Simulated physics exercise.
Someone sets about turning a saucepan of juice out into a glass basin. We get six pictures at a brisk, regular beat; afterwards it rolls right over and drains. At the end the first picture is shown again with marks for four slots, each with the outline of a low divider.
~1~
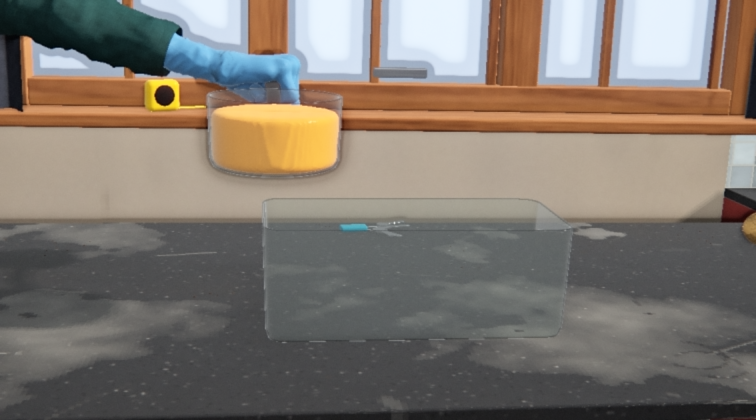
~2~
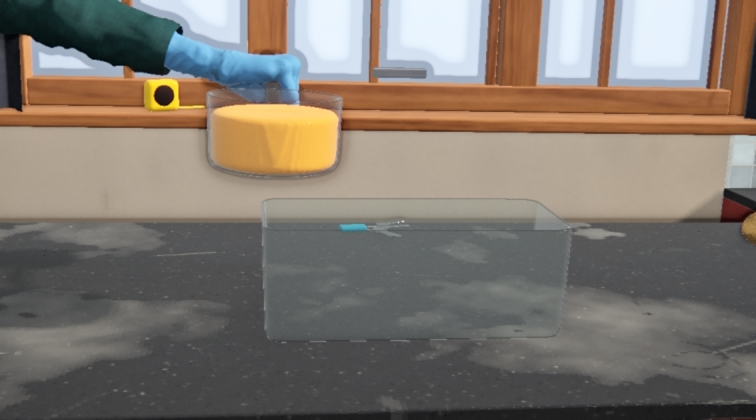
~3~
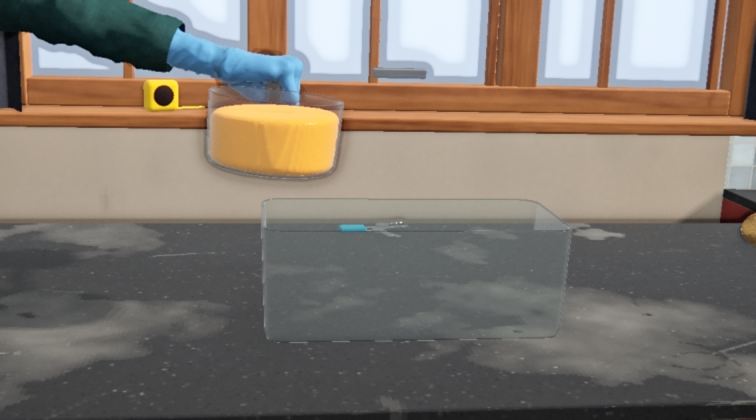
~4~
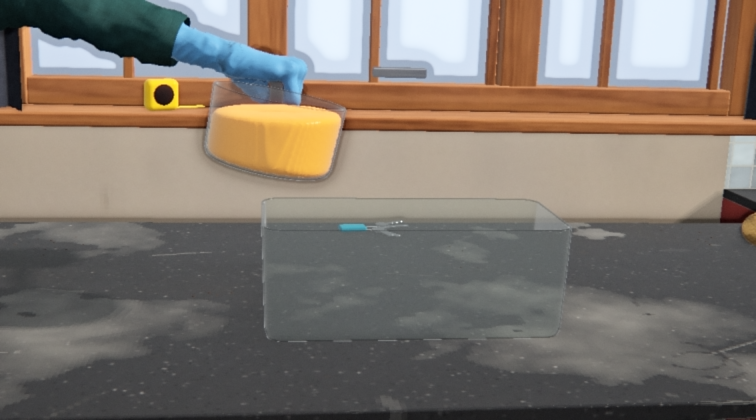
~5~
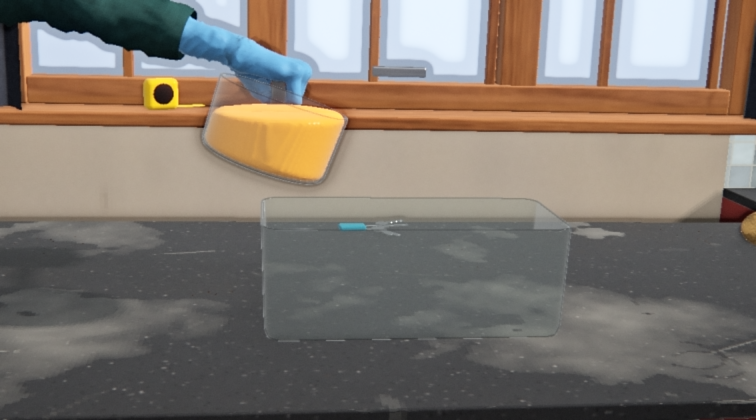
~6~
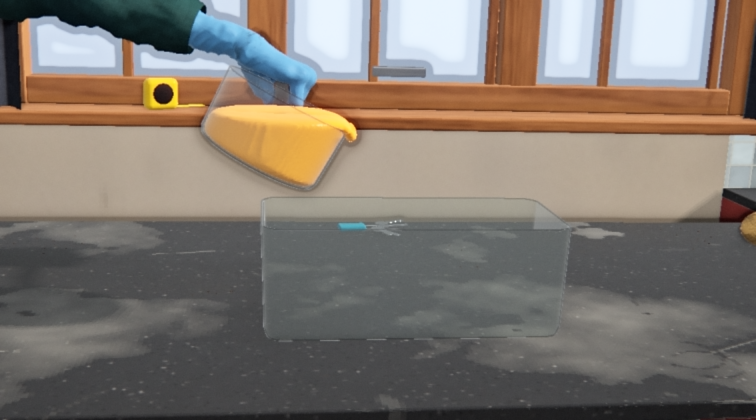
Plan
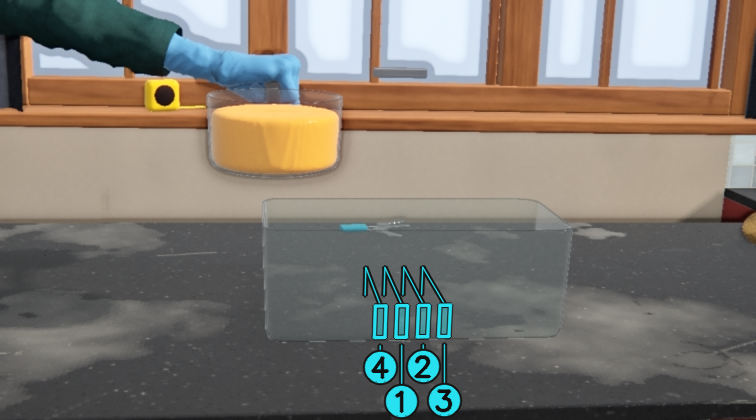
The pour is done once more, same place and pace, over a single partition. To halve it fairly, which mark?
1 is best.
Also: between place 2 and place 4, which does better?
It is 4.
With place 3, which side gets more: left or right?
The left one.
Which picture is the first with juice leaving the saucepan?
Picture 6.
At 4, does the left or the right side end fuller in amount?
The right side.
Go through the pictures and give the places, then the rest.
Upright, lip at (339, 96); basin from (266, 340) to (560, 335); nothing has left yet, in the first frame.
Upright, lip at (339, 97); nothing has left yet, in the second frame.
Tipped about 5°, lip at (341, 102); nothing has left yet, in the third frame.
Tipped about 11°, lip at (343, 108); nothing has left yet, in the fourth frame.
Tipped about 18°, lip at (345, 117); nothing has left yet, in the fifth frame.
Tipped about 28°, lip at (346, 128); juice is over the lip, down to (348, 136), in the sixth frame.
In cyan, 1 at (401, 345); 2 at (423, 344); 3 at (444, 344); 4 at (380, 345).
If 1 is chosen, about 50 % ends left of the wall and 50 % right of it.
If 2 is chosen, about 79 % ends left of the wall and 21 % right of it.
If 3 is chosen, about 95 % ends left of the wall and 5 % right of it.
If 4 is chosen, about 32 % ends left of the wall and 68 % right of it.
